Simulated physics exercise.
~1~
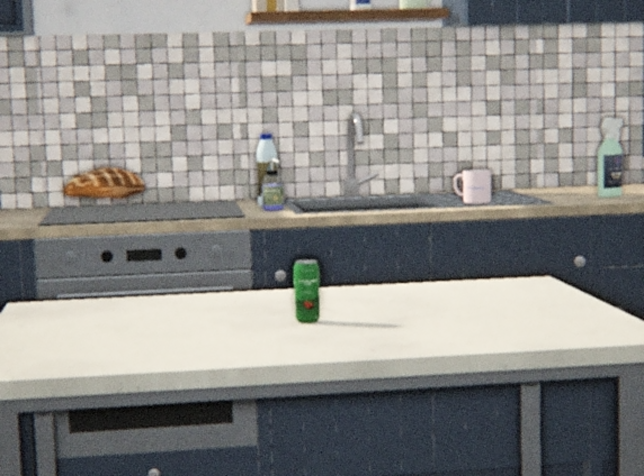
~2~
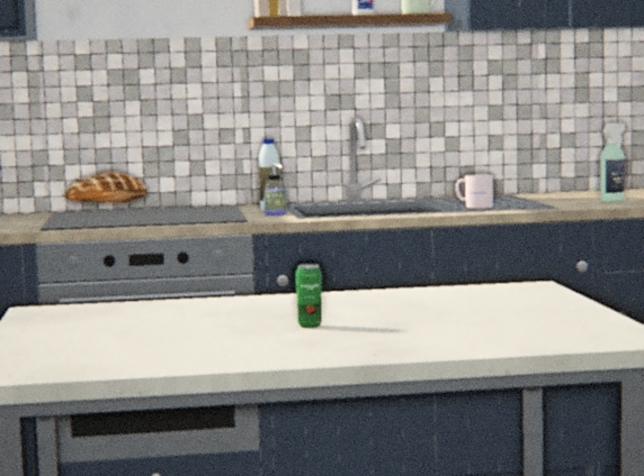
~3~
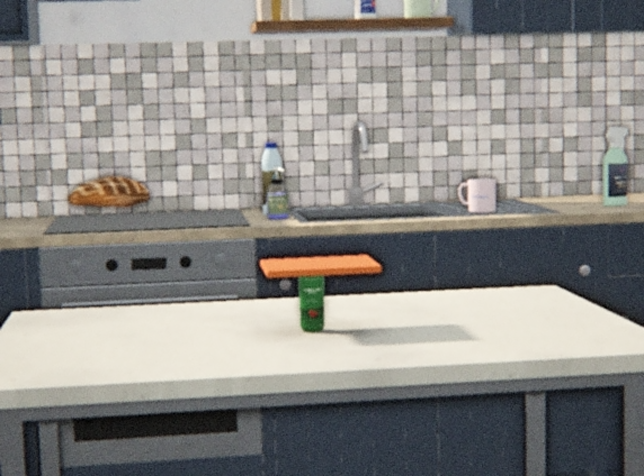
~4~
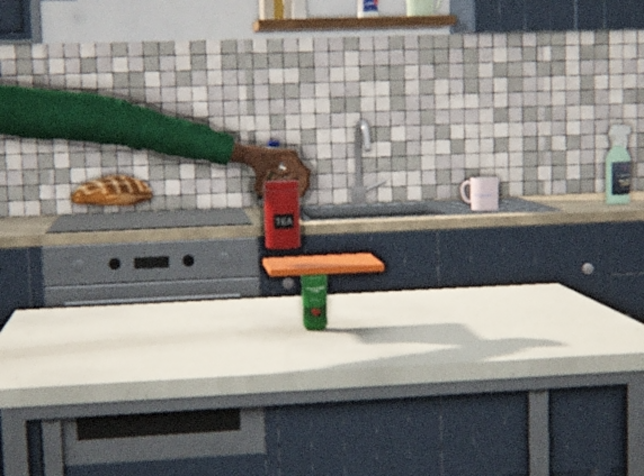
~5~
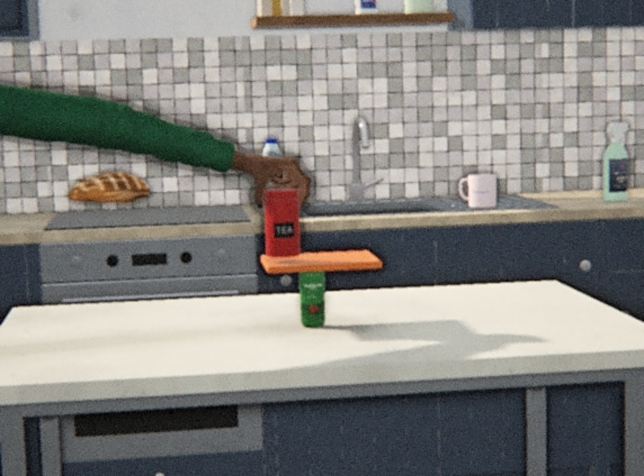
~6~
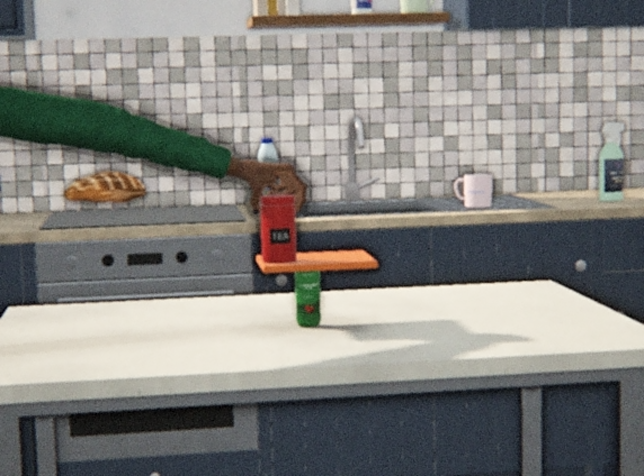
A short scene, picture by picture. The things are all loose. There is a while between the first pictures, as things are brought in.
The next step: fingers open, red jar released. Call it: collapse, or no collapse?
Collapse.
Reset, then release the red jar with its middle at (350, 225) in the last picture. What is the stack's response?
Result: The stack tips over.
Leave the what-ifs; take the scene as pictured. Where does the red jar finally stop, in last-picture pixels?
End position: Approximately (223, 319).
Then, 0.40 s later than the last frame, red jar now fallen; orange lid tilted by 57°.
Then, 0.60 s later than the last frame, orange lid tilted by 69°.
Then, 1.00 s later than the last frame, green can and orange lid now fallen.
When it is over, fallen, red jar, green can and orange lid. End places, in pixels of the last picture, red jar near (223, 319). The stack comes apart.
